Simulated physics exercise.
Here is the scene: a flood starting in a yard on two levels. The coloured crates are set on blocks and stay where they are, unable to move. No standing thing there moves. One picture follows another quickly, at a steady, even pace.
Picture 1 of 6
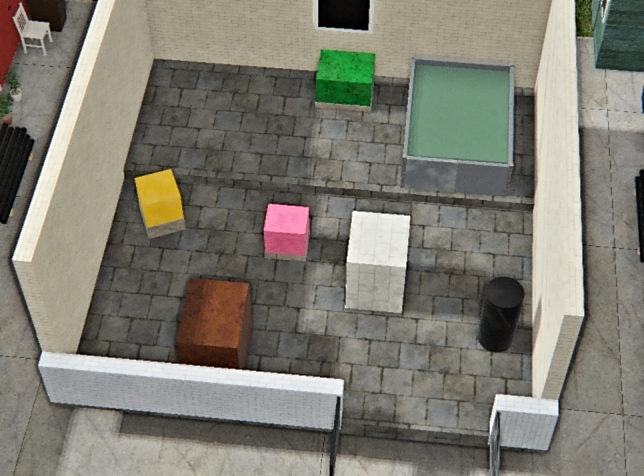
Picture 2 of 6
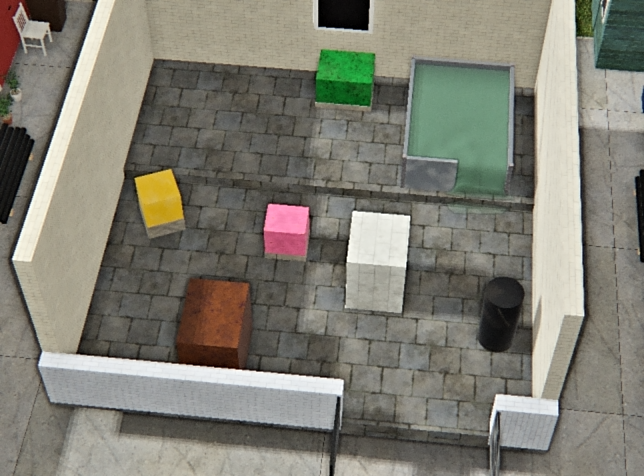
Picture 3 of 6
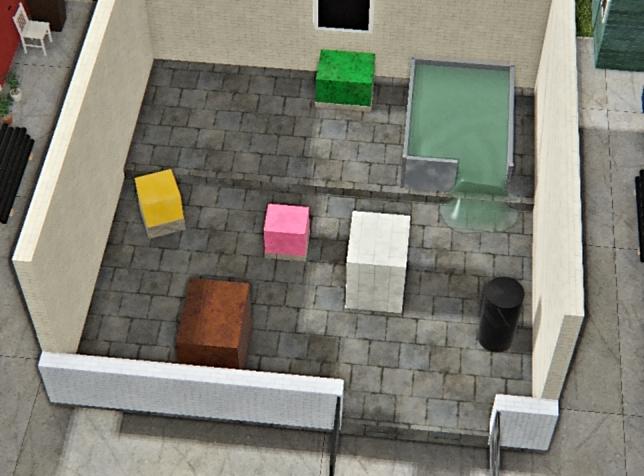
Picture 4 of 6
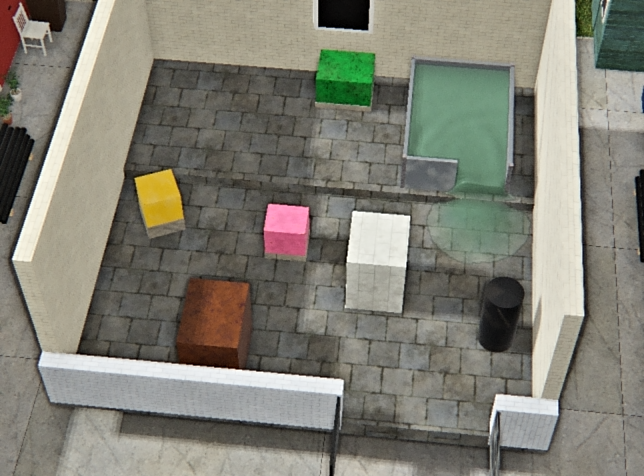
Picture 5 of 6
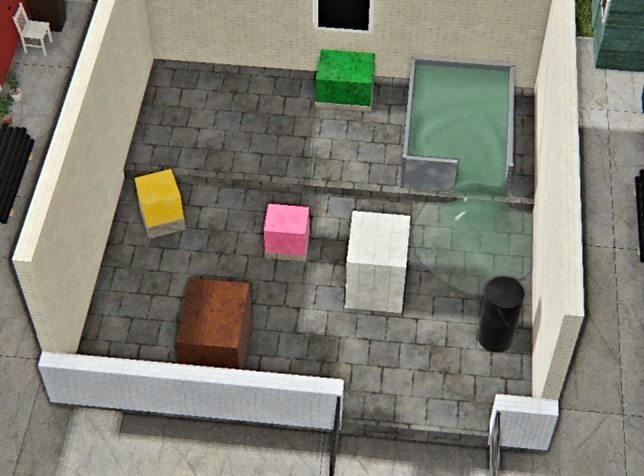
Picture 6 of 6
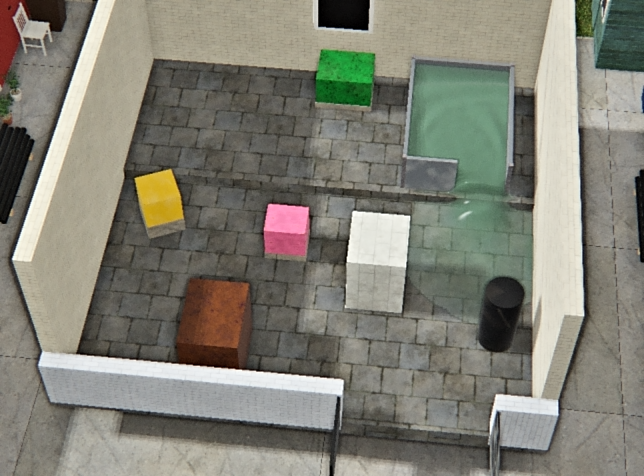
A tank of green water opens at its front and floods across the lower paving.
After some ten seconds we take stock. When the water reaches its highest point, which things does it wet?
At the peak: The yellow crate stays dry; the green crate stays dry; the pink crate stays dry.
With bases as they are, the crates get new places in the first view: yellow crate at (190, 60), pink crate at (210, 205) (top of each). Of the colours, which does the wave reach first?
Answer: The pink crate.
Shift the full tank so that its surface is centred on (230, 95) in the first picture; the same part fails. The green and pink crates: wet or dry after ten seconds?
Green: Not reached; pink: Overtopped.
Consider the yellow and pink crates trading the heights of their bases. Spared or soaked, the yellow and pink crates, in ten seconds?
Yellow crate: Untouched; pink crate: Untouched.
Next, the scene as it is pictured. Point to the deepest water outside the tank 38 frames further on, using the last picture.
Somewhere close to (495, 317).
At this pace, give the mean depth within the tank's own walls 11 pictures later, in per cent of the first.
Close to 58 %.
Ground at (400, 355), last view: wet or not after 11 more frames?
Lab note: Spot reads soaked.
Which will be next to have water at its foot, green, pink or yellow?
That would be the one in pink.
A moment on, water covers 20 % of the floor; the yellow crate not reached, the green crate not reached, the pink crate not reached.
Next, water covers 25 % of the floor; the yellow crate not reached, the green crate not reached, the pink crate water round its plinth.
Then, water covers 30 % of the floor; the yellow crate not reached, the green crate not reached, the pink crate water round its plinth.
Later, water covers 40 % of the floor; the yellow crate not reached, the green crate not reached, the pink crate water round its plinth.
In the end, water covers 55 % of the floor; the yellow crate stayed above the water, the green crate stayed above the water, the pink crate stayed above the water.
